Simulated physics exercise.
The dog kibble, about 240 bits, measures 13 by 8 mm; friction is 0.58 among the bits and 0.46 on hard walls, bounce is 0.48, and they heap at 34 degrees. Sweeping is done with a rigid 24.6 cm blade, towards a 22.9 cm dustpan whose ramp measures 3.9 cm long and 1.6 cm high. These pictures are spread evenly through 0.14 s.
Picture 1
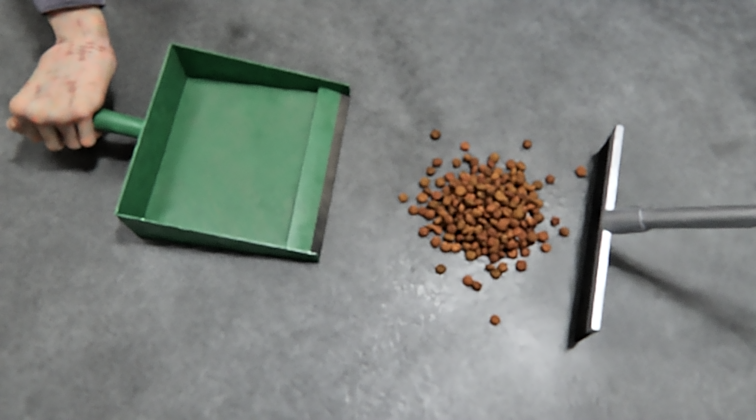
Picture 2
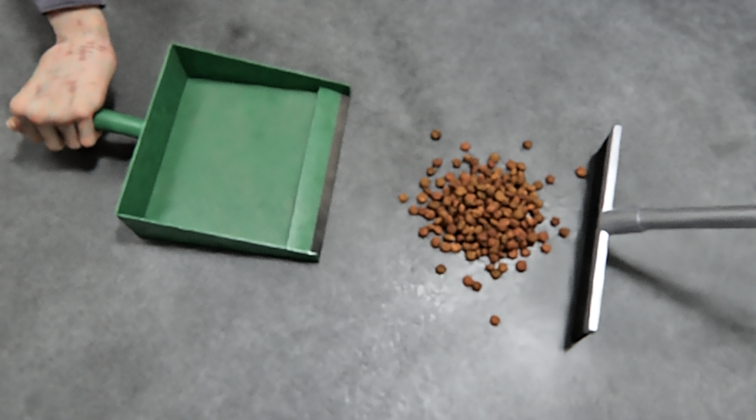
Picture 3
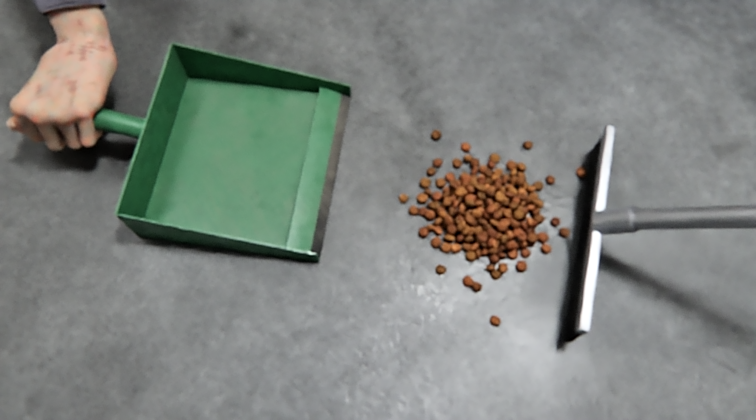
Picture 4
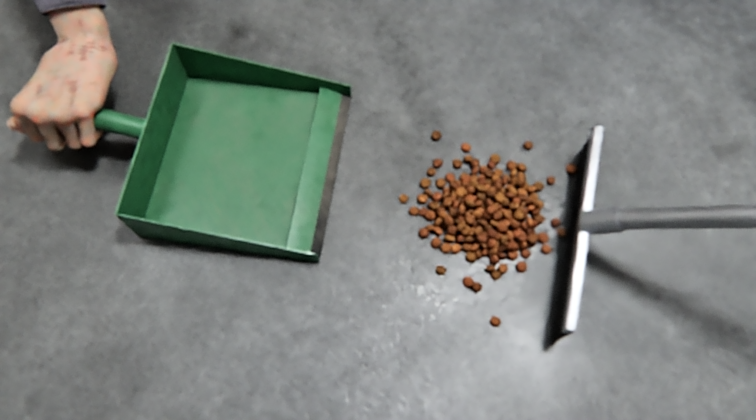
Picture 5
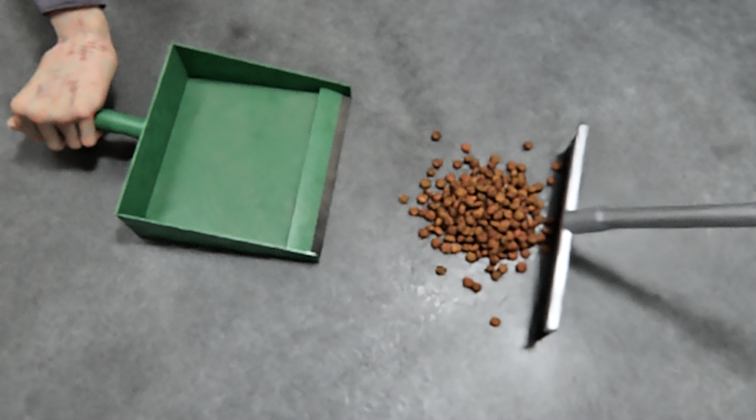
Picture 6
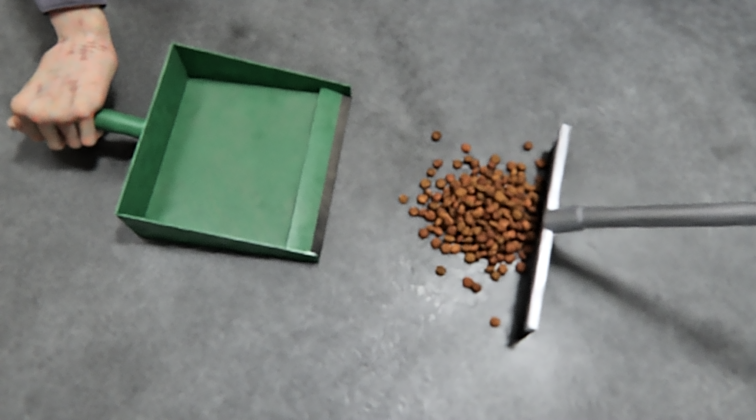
A squeegee-like blade sliding left across a grey floor and pressing into a pile of brown kibble, a hand holding a green dustpan still.
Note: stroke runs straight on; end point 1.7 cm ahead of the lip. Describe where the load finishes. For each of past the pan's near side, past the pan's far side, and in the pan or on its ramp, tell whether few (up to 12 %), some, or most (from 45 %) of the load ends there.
Past the pan's near side: Few, past the pan's far side: Few, in the pan or on its ramp: Some.
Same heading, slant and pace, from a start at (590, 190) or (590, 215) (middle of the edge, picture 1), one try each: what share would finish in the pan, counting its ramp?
I'd put it near 45 per cent for the first and near 40 per cent for the second.
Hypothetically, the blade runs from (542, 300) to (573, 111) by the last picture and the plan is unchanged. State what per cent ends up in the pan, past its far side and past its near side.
Per cent by place - pan 35, far side 15, near side 5.
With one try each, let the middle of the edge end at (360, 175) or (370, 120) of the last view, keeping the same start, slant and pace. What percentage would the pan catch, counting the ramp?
Close to 45 and 40 in a hundred, in that order.
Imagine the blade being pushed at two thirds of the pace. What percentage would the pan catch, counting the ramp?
I'd put it at roughly 30 per cent.
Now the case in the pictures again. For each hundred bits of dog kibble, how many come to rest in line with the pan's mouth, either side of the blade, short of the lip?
About 55 per cent.
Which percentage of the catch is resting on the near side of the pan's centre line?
70 per cent.
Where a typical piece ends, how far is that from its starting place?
I'd say close to 20 cm.
Then, 0.16 s after the last picture, middle of the blade 13 cm from the lip; 0 % over the lip, far side 0 %, near side 5 %.
Then, 0.27 s after the last picture, middle of the blade 6 cm from the lip; 0 % over the lip, far side 0 %, near side 5 %.
Then, 0.51 s after the last picture, middle of the blade 3 cm from the lip; 35 % over the lip, far side 0 %, near side 5 %.
In the end, near side 5 %, far side 0 %, pan 35 %, in front of the lip or behind the blade 55 %.
